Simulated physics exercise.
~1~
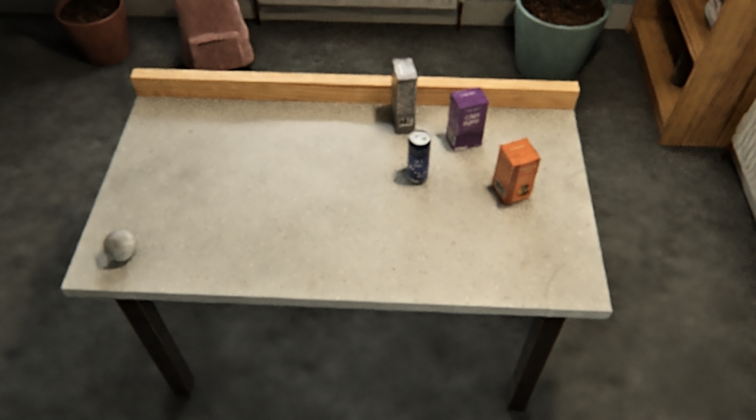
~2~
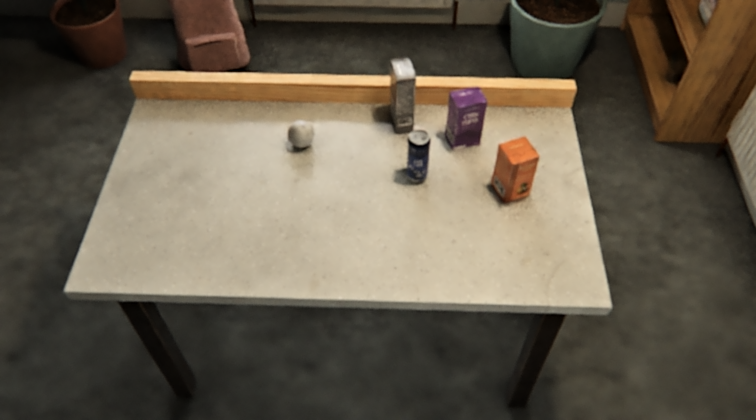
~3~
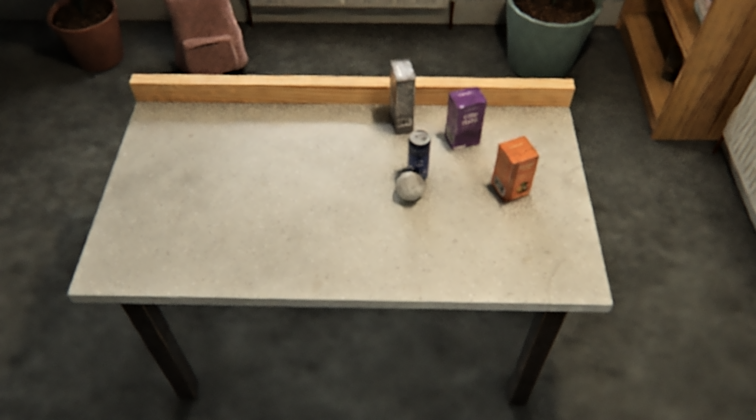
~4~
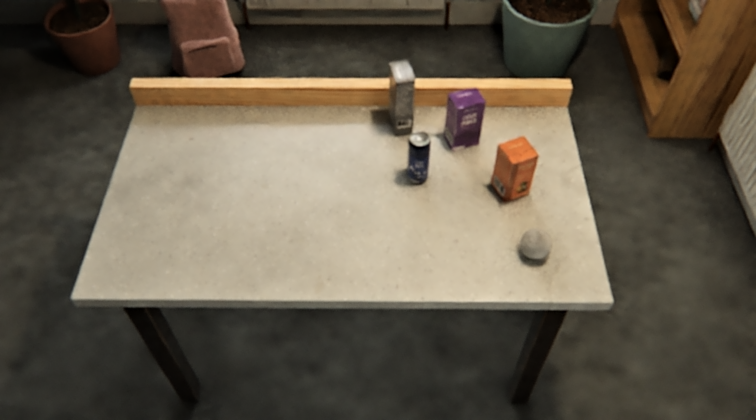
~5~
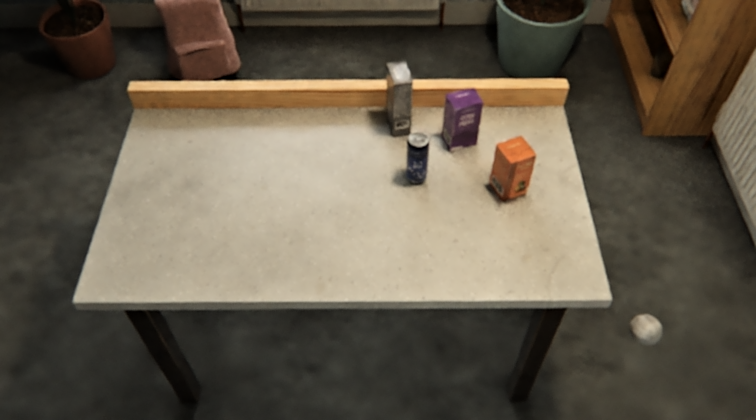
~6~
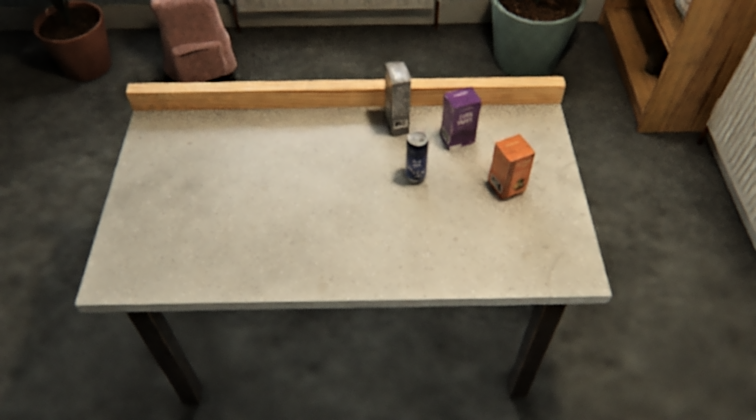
Table with a wooden strip along its far edge, a white ball rolling rightward past a can and cartons, then dropping off.
